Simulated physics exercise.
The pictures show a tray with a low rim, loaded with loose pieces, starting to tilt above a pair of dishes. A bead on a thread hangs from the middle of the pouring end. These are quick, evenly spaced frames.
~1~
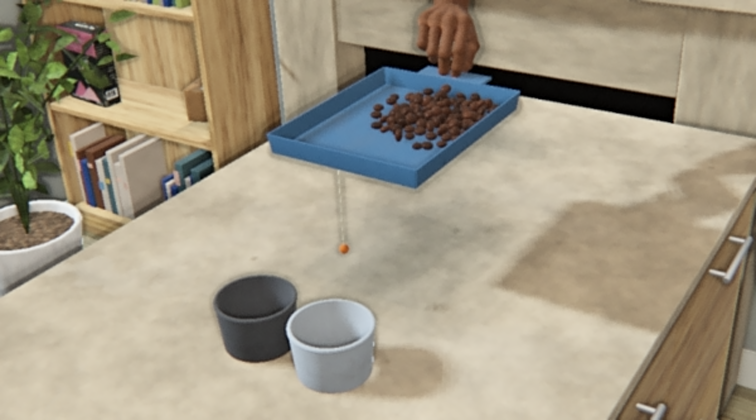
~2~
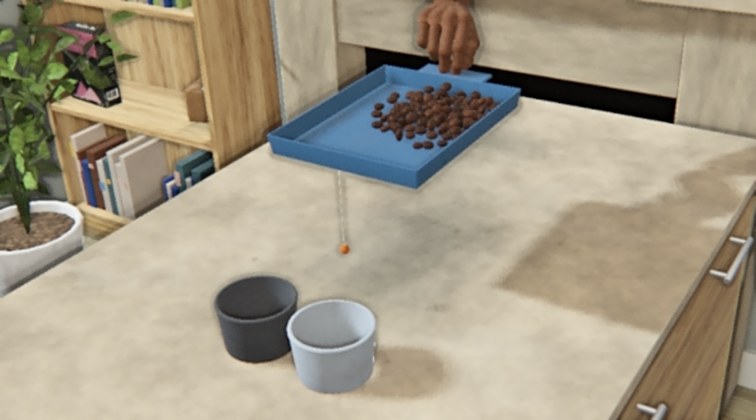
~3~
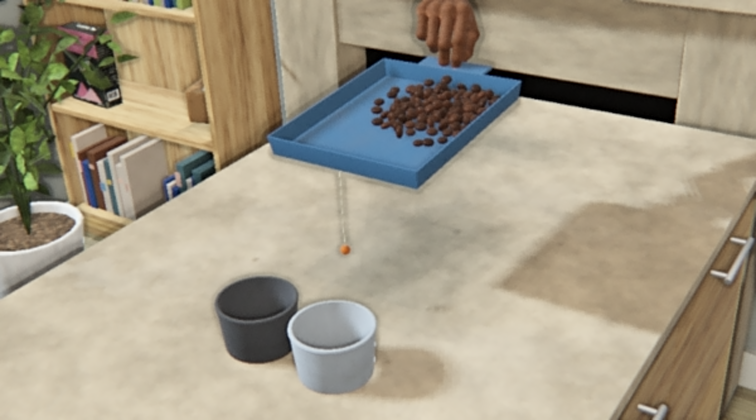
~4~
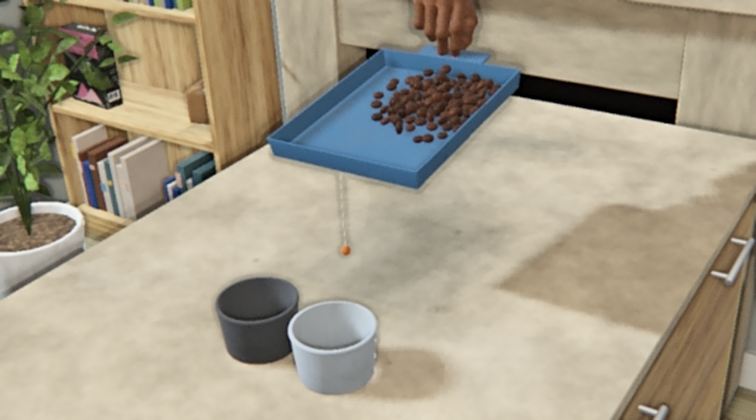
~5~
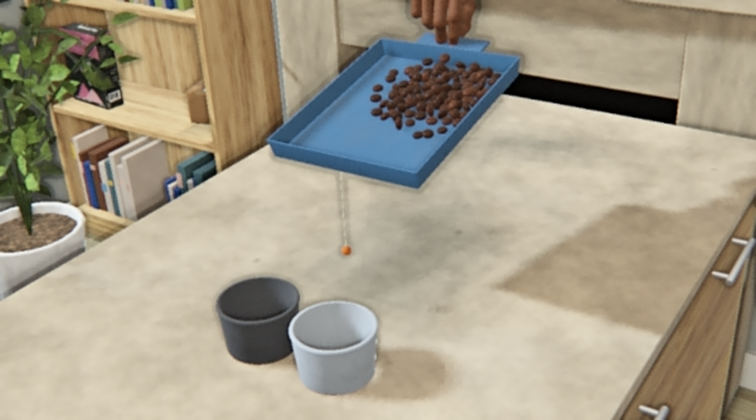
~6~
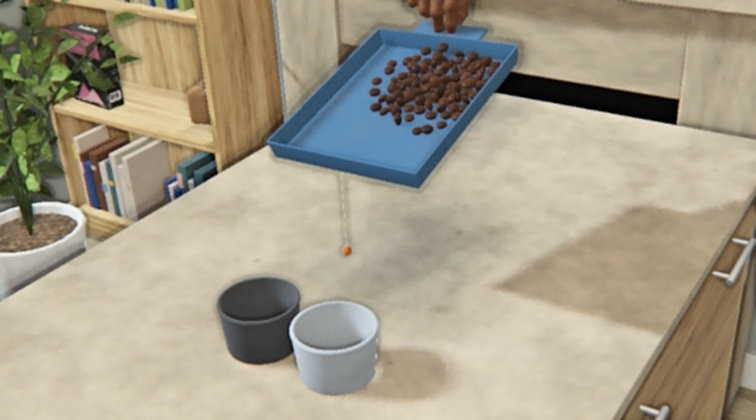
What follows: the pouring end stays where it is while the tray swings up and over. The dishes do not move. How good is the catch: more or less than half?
Together they catch under half.
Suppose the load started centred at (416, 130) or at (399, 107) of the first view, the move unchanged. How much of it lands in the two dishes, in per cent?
Near 10 % and 10 %.
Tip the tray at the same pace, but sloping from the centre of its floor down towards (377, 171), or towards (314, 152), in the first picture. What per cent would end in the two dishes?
Near 0 % and 0 %.
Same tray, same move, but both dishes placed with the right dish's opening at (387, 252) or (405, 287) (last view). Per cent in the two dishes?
Roughly 0 per cent, and 20 per cent.
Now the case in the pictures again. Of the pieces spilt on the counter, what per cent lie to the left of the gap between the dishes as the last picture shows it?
About 30 per cent.
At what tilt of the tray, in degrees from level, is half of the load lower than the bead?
Around 105° of tilt.
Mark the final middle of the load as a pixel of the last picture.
Close to (318, 323).
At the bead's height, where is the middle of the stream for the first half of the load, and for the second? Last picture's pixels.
First near (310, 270), later near (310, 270).
Shortly afterwards, tray tipped steeply; all but a few on the tray; only a few in the left dish; a little in the air.
Next, tray tipped past a quarter turn; near half on the tray; a little in the right dish; only a few in the left dish; near a third outside both; a little in the air.
Some moments later, tray tipped past a quarter turn; a little in the right dish; only a few in the left dish; the bulk outside both.
In the end, tray tipped past a quarter turn; a little in the right dish; only a few in the left dish; the bulk outside both.
